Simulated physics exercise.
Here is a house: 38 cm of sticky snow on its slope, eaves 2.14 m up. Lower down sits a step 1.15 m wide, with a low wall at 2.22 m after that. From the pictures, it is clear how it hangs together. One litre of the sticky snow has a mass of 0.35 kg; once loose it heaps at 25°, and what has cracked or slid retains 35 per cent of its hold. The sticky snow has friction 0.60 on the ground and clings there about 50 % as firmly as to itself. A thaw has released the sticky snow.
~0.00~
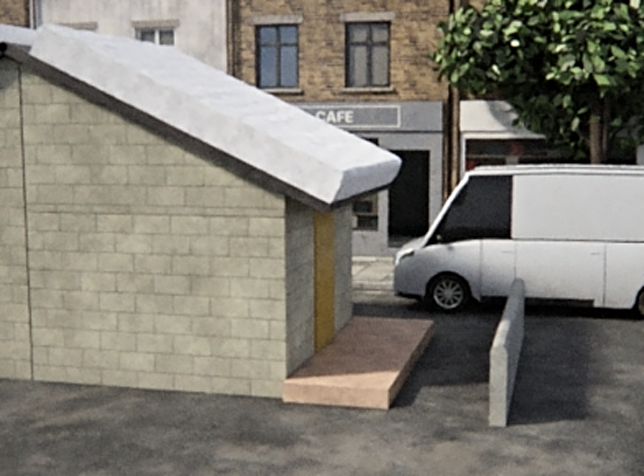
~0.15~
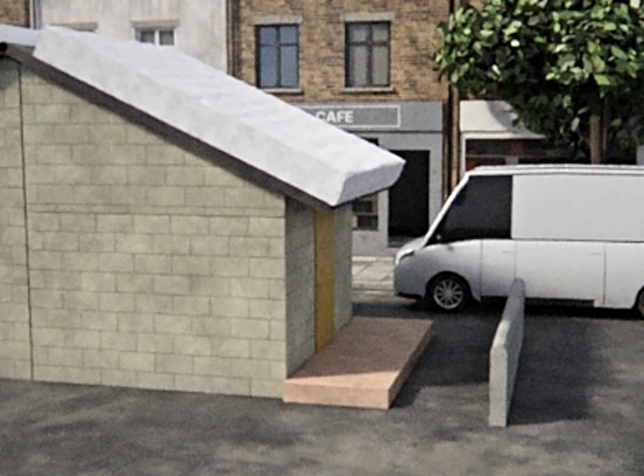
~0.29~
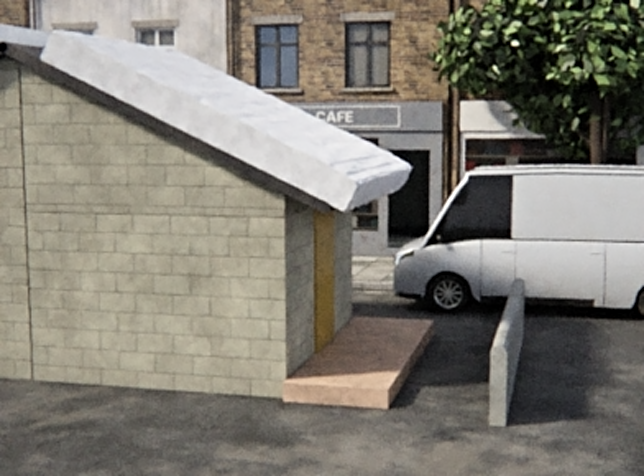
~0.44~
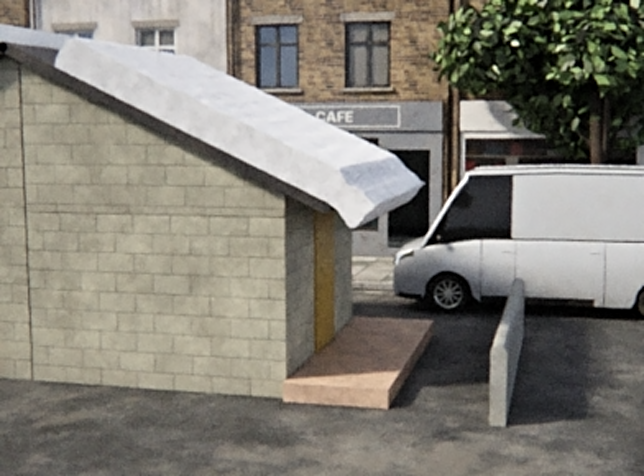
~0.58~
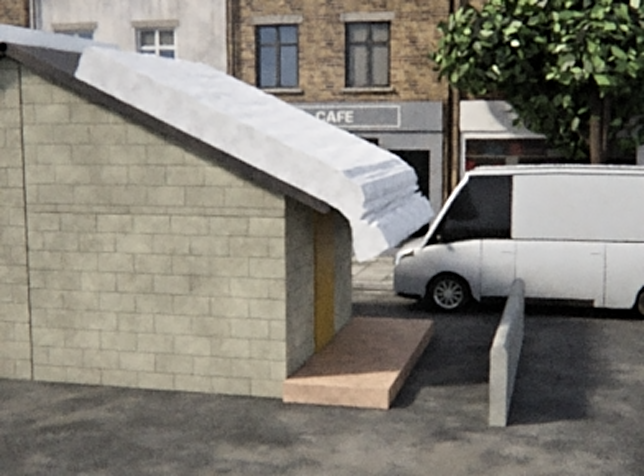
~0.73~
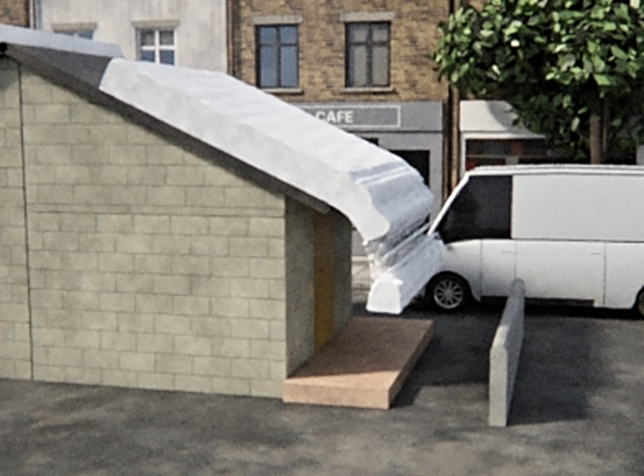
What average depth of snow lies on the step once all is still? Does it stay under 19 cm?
No, it goes past 19 cm.
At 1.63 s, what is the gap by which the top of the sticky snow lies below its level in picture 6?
Measured change: Some 1.7 m.
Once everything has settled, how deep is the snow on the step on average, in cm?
27 cm, roughly.
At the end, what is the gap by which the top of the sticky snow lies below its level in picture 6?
Around 2.8 m.
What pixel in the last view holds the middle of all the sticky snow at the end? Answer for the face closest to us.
Roughly at (495, 391).
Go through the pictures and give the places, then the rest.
Foremost bit of the sticky snow at (343, 177), 2 % of it past the eaves, in one piece, in the first frame.
Foremost bit of the sticky snow at (347, 179), its middle shifted 4.0 cm, 3 % of it past the eaves, in one piece, in the second frame.
Foremost bit of the sticky snow at (357, 187), its middle shifted 15 cm, 6 % of it past the eaves, in one piece, in the third frame.
Foremost bit of the sticky snow at (372, 208), its middle shifted 34 cm, 11 % of it past the eaves, in one piece, in the fourth frame.
Foremost bit of the sticky snow at (387, 250), its middle shifted 61 cm, 18 % of it past the eaves, cracking, in the fifth frame.
Foremost bit of the sticky snow at (401, 293), its middle shifted 95 cm, 26 % of it past the eaves, cracking, in the sixth frame.
After 1.14 s, 61 % of the snow is still up on the roof and 39 % is falling or down.
After 1.63 s, 4 % of the snow is still up on the roof and 96 % is falling or down.
After 2.11 s, none of the snow is still up on the roof and all is falling or down.
After 2.60 s, none of the snow is still up on the roof and all is falling or down.
After 3.10 s, none of the snow is still up on the roof and the snow on the step is 27 cm deep on average.
